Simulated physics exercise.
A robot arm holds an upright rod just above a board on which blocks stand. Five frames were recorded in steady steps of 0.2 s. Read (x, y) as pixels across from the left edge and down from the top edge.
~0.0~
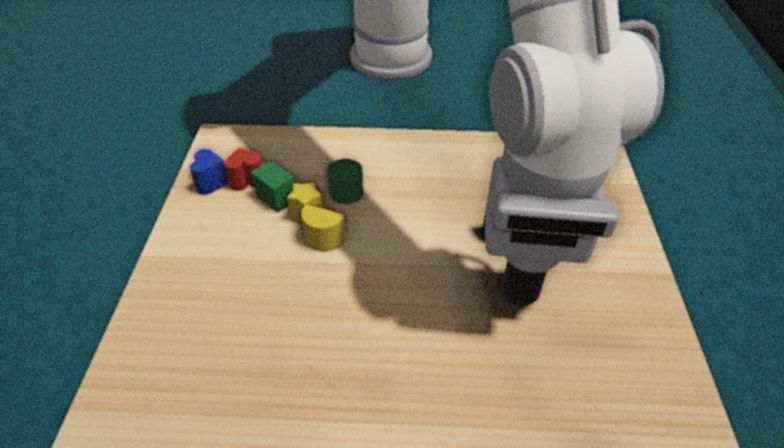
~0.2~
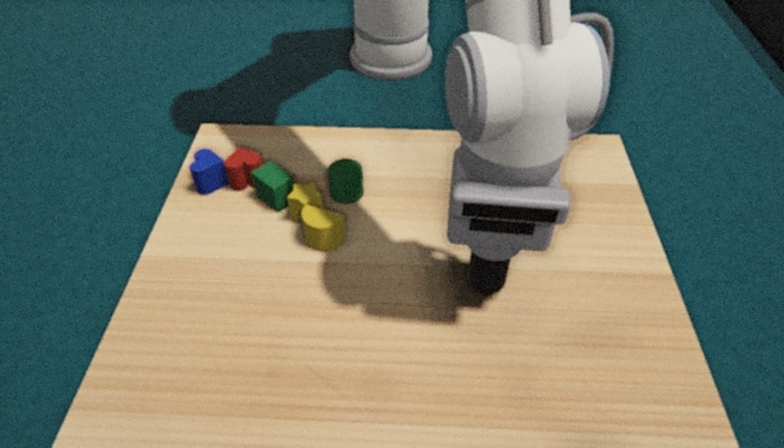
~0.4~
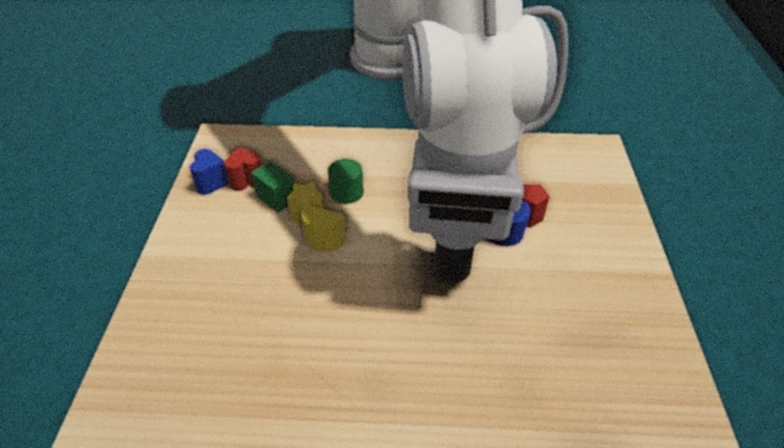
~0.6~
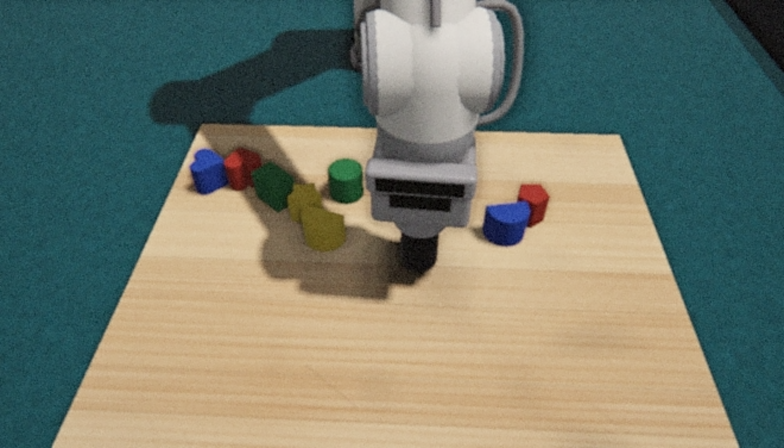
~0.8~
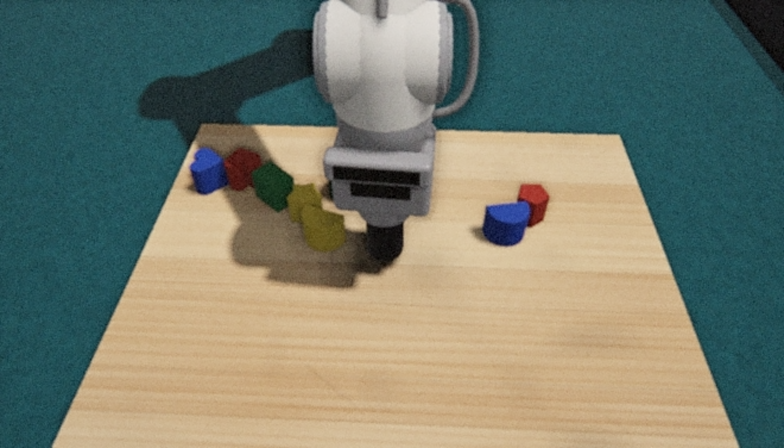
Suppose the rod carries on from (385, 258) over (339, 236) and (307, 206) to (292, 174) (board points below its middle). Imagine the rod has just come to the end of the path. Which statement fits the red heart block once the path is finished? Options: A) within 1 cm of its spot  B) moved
Choice B: Moved.
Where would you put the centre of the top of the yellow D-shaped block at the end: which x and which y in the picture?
Around pixel (282, 208).
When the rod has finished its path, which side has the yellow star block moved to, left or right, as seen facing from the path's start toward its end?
Off to the right side.
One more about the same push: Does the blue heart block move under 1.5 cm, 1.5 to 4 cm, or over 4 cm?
Below 1.5 cm.
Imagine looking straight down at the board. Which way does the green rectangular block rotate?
It rotates counterclockwise.
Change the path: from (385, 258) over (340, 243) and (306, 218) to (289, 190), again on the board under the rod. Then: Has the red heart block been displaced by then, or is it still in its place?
It travels a centimetre or more.
On the path given first. One third of the way, rod (337, 226); yellow D-shaped block (296, 212), turned 30° anticlockwise.
Two thirds of the way, rod (305, 196); blue heart block (199, 159); red heart block (228, 149), turned 55° anticlockwise; green rectangular block (257, 155); yellow star block (280, 167), turned 30° clockwise; yellow D-shaped block (282, 208), turned 90° anticlockwise.
At the end, rod (291, 165); blue heart block (197, 159); red heart block (207, 141), turned 105° anticlockwise; green rectangular block (235, 135), turned 20° anticlockwise; yellow star block (263, 140); yellow D-shaped block (282, 208), turned 90° anticlockwise.
